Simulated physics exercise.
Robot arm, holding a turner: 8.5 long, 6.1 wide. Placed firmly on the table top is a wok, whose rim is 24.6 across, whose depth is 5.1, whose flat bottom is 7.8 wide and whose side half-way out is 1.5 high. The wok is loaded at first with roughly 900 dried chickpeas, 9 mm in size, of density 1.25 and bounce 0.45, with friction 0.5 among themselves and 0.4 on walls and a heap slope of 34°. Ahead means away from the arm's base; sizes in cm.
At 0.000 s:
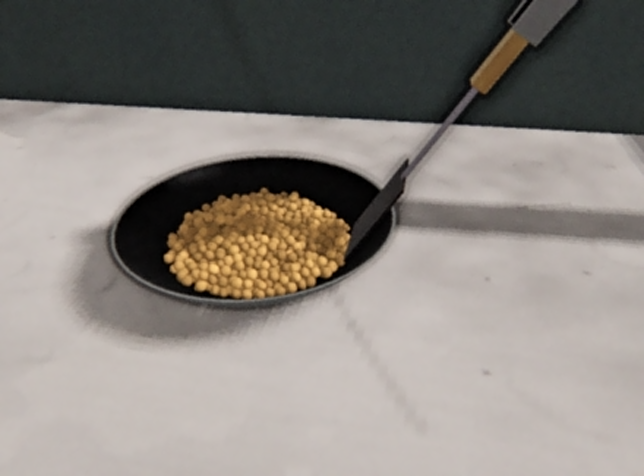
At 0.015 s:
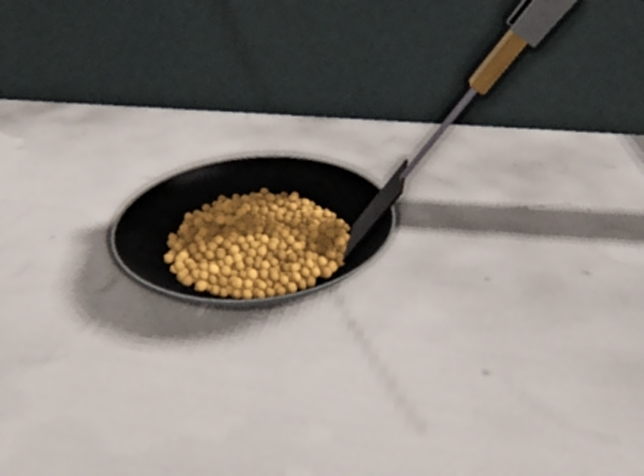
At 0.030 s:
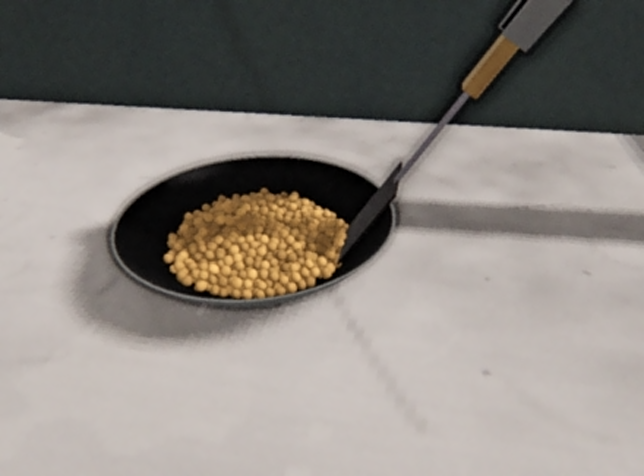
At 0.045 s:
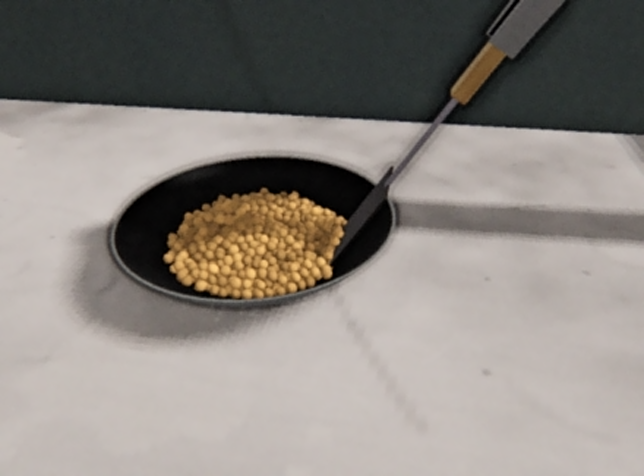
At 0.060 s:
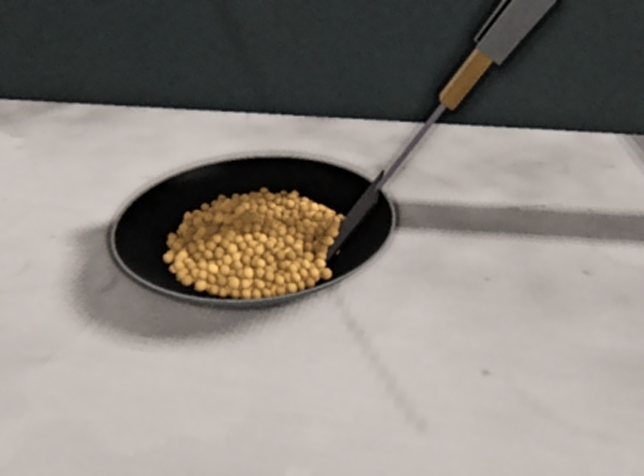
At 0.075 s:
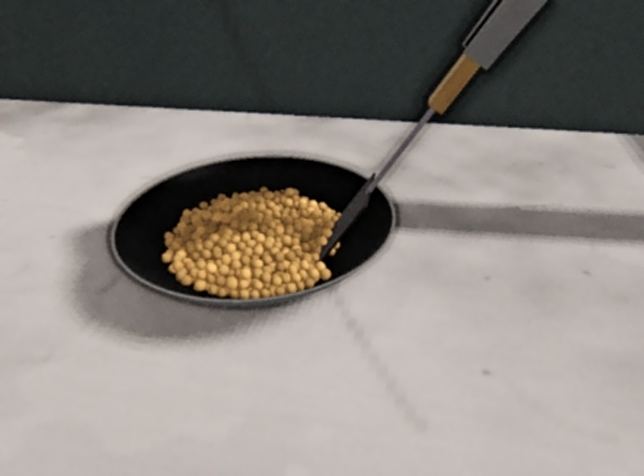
A turner with a dark blade, thin shaft, orange-brown collar and grey upper section slides a short way left and slightly down inside a black wok, its blade edging up to the right side of a heap of golden chickpeas. The wok sits left of centre on a pale, mottled table top before a dark green wall, seen from above at an angle. The heap barely shifts, and the camera stays still.
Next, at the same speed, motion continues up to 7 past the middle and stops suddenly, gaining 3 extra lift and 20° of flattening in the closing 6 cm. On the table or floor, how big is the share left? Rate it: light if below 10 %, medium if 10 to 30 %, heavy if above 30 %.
Rating: Light.
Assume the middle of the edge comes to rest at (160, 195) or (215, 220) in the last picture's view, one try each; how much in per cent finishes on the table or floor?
Around 20 per cent for the first try and 0 per cent for the second.
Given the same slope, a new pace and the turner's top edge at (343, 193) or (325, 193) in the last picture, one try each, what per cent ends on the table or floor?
That comes to about 25 and about 30 percent, in that order.
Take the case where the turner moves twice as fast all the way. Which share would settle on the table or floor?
Estimated result: Some 25 %.
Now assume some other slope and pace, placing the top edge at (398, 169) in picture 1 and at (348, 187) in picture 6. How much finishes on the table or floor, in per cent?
Around 15 per cent finishes there.
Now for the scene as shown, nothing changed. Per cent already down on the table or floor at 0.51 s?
5 %.
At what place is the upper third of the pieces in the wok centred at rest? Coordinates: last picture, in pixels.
Somewhere around (179, 211) in the last picture.
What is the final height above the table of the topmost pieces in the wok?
About 6.5 cm above the table.
After 0.17 s, sloping 58°, highest piece 5 above the table; 900 in the wok.
After 0.26 s, sloping 49°, highest piece 7 above the table; 899 in the wok, 1 on the blade or in flight.
After 0.51 s, sloping 38°, highest piece 6 above the table; 863 in the wok, 31 on the table or floor, 6 on the blade or in flight.
After 1.56 s, sloping 38°, highest piece 6 above the table; 858 in the wok, 42 on the table or floor.
At rest, 858 in the wok, 42 on the table or floor. That is 5 % on the table or floor.
